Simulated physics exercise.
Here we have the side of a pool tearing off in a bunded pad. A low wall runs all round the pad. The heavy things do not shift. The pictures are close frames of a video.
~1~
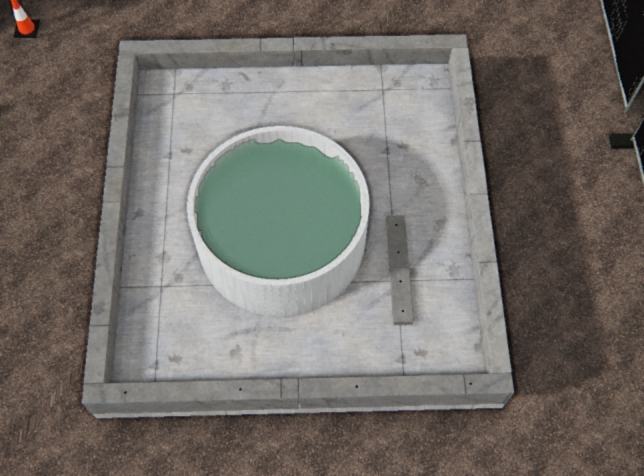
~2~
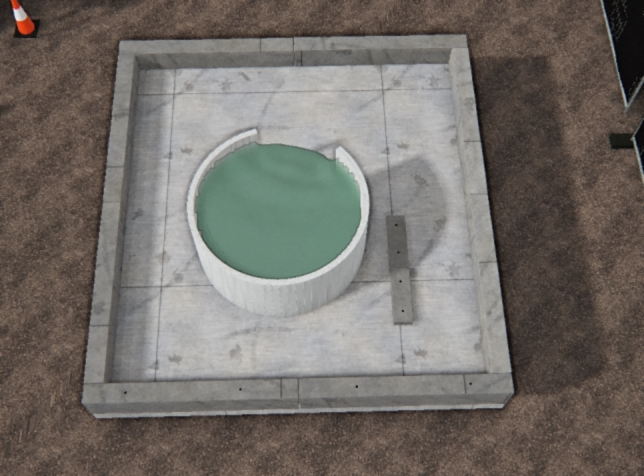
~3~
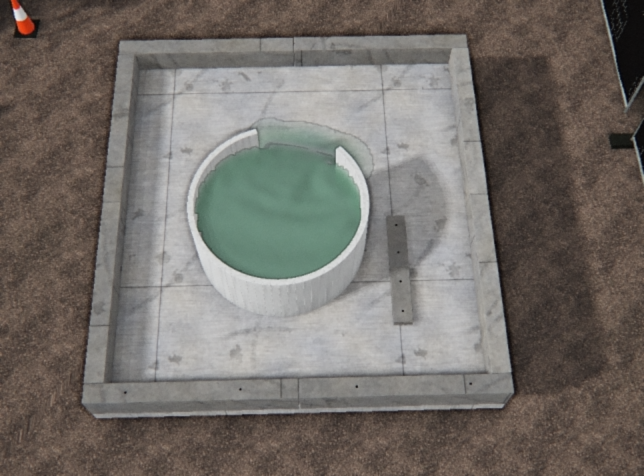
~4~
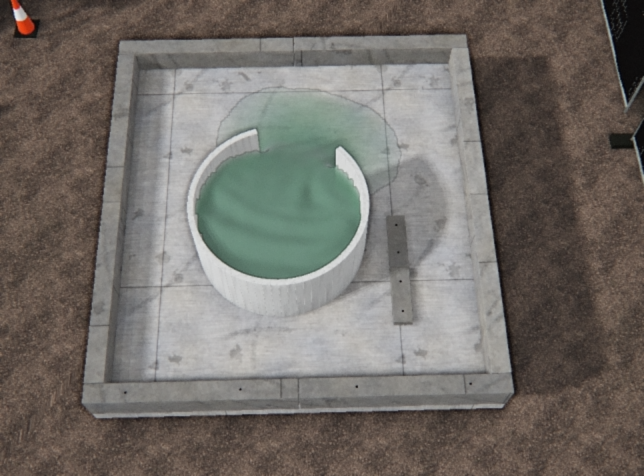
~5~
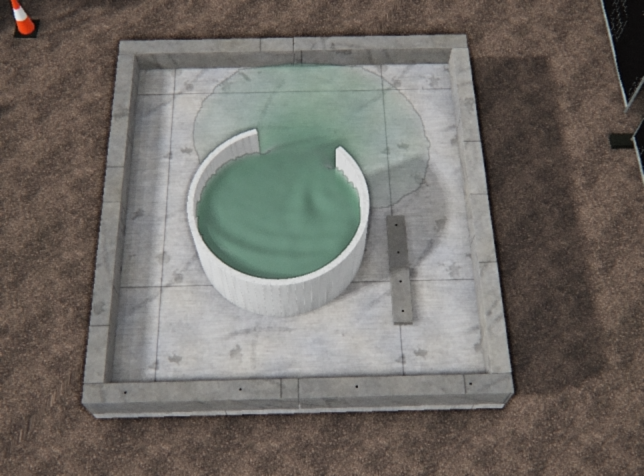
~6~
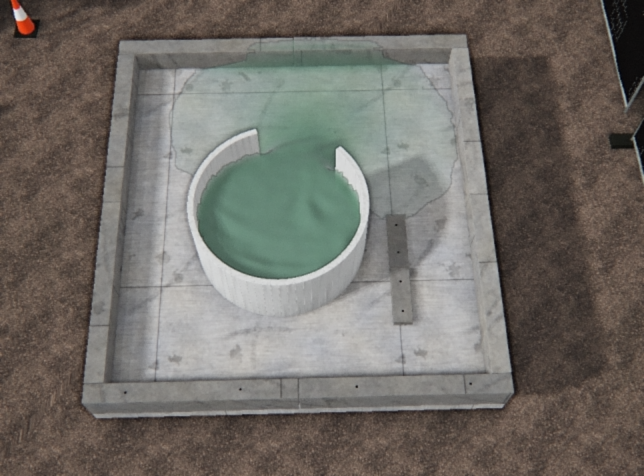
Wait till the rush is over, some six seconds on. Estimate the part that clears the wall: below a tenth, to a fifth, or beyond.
It loses less than a tenth.
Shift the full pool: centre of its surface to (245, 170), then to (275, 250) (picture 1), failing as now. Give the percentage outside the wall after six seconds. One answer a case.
About 8 and 2 per cent.
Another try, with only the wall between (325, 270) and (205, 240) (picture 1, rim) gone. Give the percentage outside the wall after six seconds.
Roughly 16 per cent.
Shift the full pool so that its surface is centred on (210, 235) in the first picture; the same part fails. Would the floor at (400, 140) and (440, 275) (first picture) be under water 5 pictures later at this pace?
In that order: Flooded, free of water.
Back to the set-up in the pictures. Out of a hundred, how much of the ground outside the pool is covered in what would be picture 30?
I make it 90 per cent.
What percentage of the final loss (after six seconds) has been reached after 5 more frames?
Close to 25 %.
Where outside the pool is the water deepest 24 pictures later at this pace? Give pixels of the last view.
Roughly at (457, 382).
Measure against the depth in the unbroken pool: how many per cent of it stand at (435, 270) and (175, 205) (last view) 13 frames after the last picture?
Roughly 4 and 6 per cent, in turn.
A moment on, water covers 35 % of the floor; the low wall has let 0 % over.
Next, water covers 35 % of the floor; the low wall has let 2 % over.
Then, water covers 50 % of the floor; the low wall has let 6 % over.
Later, water covers 75 % of the floor; the low wall has let 7 % over.
In the end, water covers 80 % of the floor; the low wall has let 7 % over.
